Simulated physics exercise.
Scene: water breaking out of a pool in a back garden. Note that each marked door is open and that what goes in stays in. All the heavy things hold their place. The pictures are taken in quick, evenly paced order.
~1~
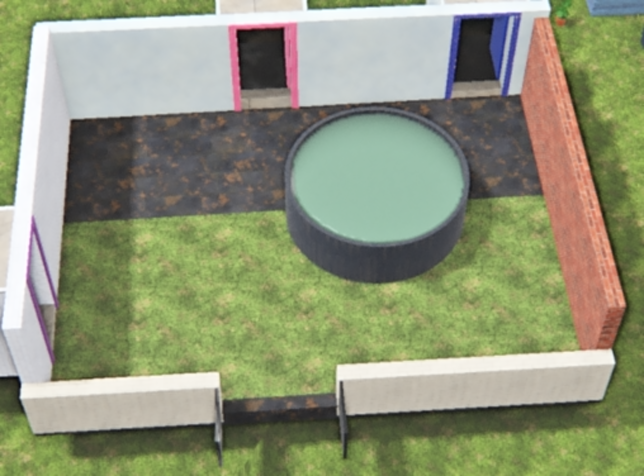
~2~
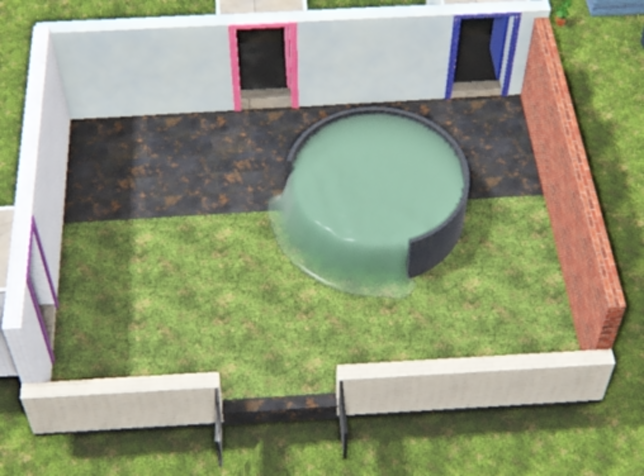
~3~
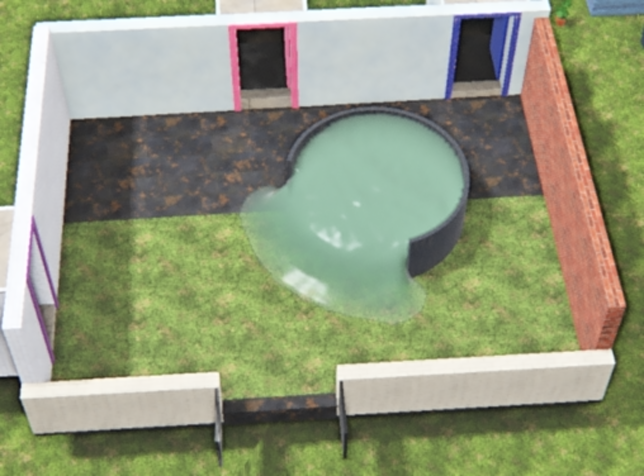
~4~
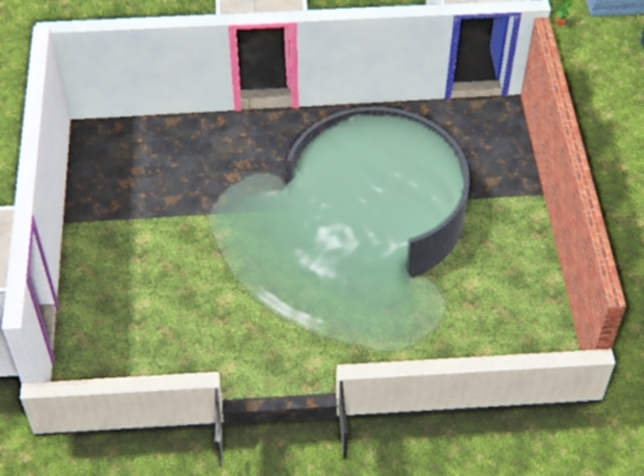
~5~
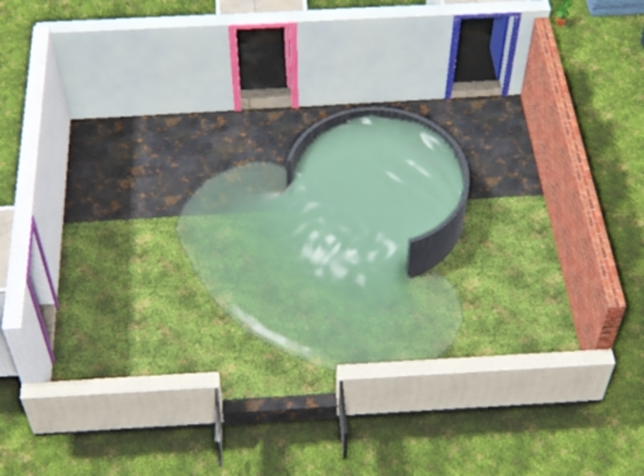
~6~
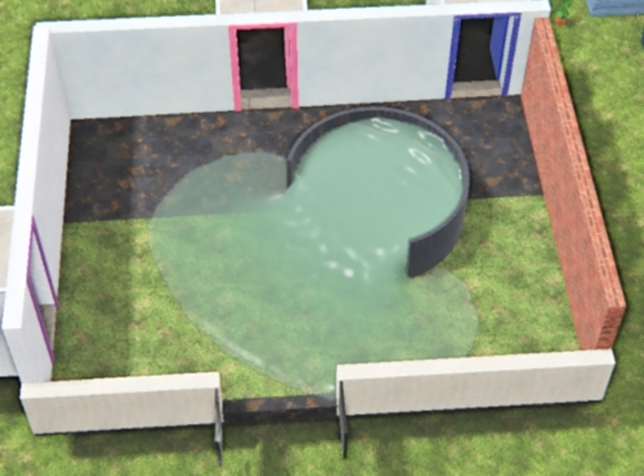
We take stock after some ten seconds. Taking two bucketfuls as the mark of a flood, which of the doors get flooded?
The pink door stays below the mark, the blue door stays below the mark, the purple door gets flooded.
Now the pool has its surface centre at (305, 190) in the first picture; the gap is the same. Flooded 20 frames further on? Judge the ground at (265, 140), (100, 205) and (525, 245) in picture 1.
Taking them in the order asked: Spared, then inundated, then spared.
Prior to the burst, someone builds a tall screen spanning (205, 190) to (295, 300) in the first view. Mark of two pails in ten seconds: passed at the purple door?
Well, the purple door misses the limit, I'd say.
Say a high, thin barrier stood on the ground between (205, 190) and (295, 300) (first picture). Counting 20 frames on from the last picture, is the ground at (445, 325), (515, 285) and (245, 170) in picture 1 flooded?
The first is inundated, the second inundated and the third inundated.
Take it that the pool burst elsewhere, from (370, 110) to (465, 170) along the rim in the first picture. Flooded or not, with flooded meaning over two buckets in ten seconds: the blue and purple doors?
The blue door overshoots the limit, while the purple door misses the threshold.
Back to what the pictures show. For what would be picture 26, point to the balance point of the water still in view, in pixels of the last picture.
Near pixel (243, 285).
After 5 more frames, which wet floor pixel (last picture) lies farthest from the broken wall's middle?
My estimate: Roughly (66, 187).
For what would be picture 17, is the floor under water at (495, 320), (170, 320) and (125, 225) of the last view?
Taking them as listed, they are waterlogged, waterlogged and waterlogged.
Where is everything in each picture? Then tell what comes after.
Still water in the round tank at (377, 177), in the first picture.
The front is at (285, 196), out from the gap at (319, 251), in the second picture.
The front is at (263, 192), out from the gap at (319, 253), in the third picture.
Water pours out at (319, 255) and has run to (234, 188), in the fourth picture.
The front is at (212, 181), out from the gap at (319, 256), in the fifth picture.
Water pours out at (319, 257) and has run to (162, 206), in the sixth picture.
A moment on, water covers 55 % of the floor; the pink door not reached, the blue door not reached, the purple door not reached.
Next, water covers 60 % of the floor; the pink door wet at the sill, nothing in, the blue door not reached, the purple door under two buckets in.
Then, water covers 70 % of the floor; the pink door wet at the sill, nothing in, the blue door not reached, the purple door far over two buckets in.
Later, water covers 85 % of the floor; the pink door wet at the sill, nothing in, the blue door not reached, the purple door far over two buckets in.
In the end, water covers 100 % of the floor; the pink door wet at the sill, nothing in, the blue door wet at the sill, nothing in, the purple door far over two buckets in.
